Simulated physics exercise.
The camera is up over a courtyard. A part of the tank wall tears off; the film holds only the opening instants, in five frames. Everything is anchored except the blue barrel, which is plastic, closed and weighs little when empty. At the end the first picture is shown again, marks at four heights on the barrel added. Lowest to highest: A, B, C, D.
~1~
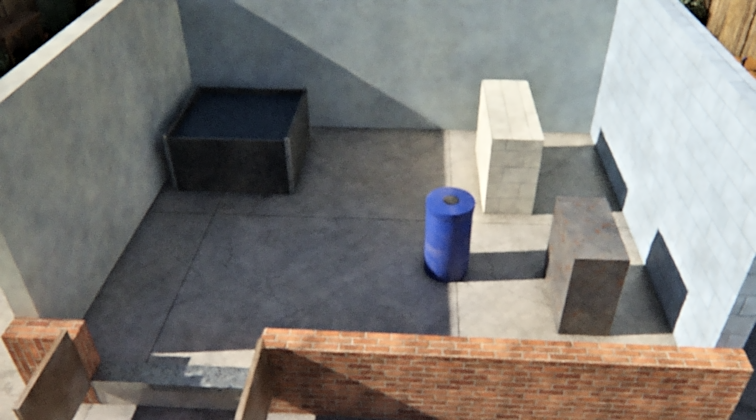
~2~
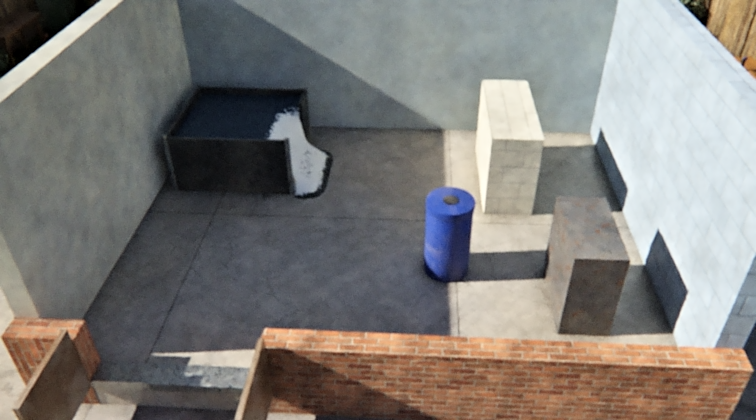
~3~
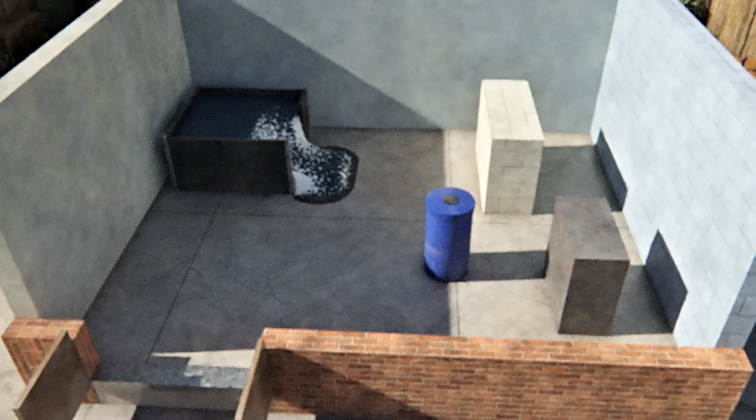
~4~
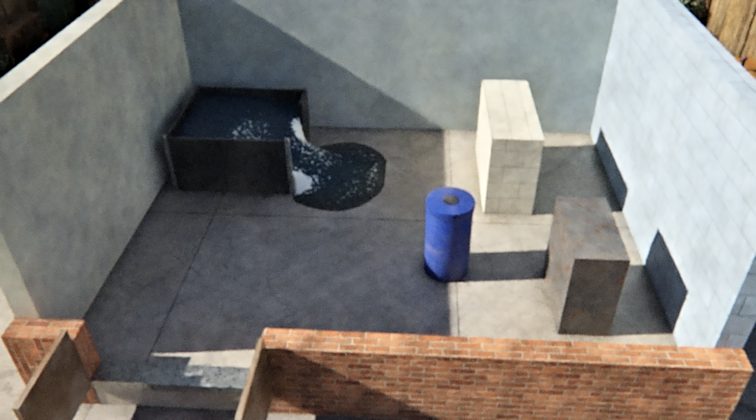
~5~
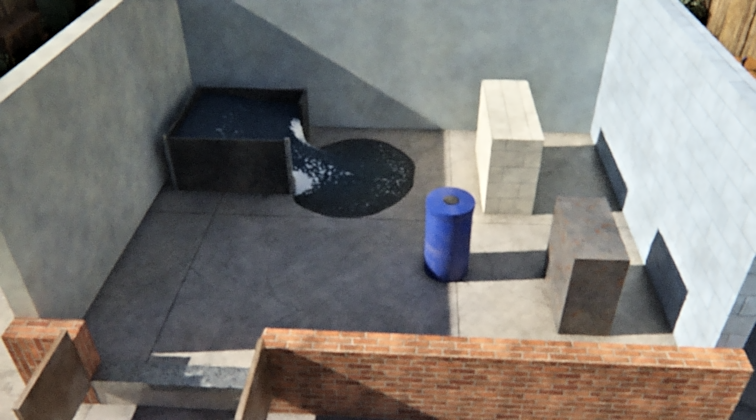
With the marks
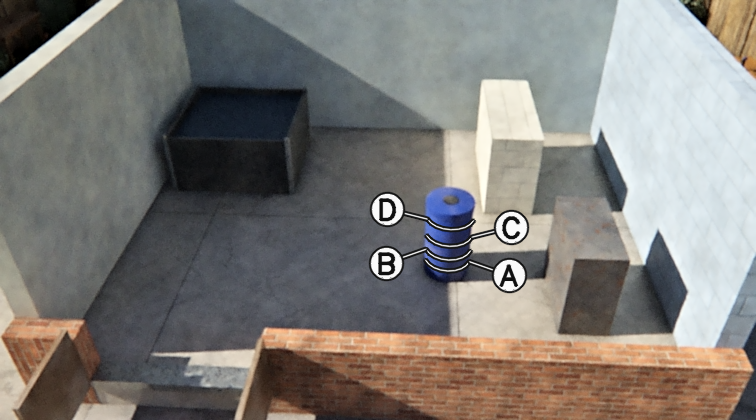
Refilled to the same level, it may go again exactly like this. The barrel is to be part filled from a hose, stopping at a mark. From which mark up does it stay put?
The limit is A.
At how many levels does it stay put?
All of them.
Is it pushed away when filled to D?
No, not at all.
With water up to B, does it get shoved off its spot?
No, not at all.
In white, A at (447, 271); B at (448, 260); C at (449, 246); D at (450, 229); from the bottom up A, B, C, D.
With A, it does not move.
With B, it does not move.
With C, it does not move.
With D, it does not move.
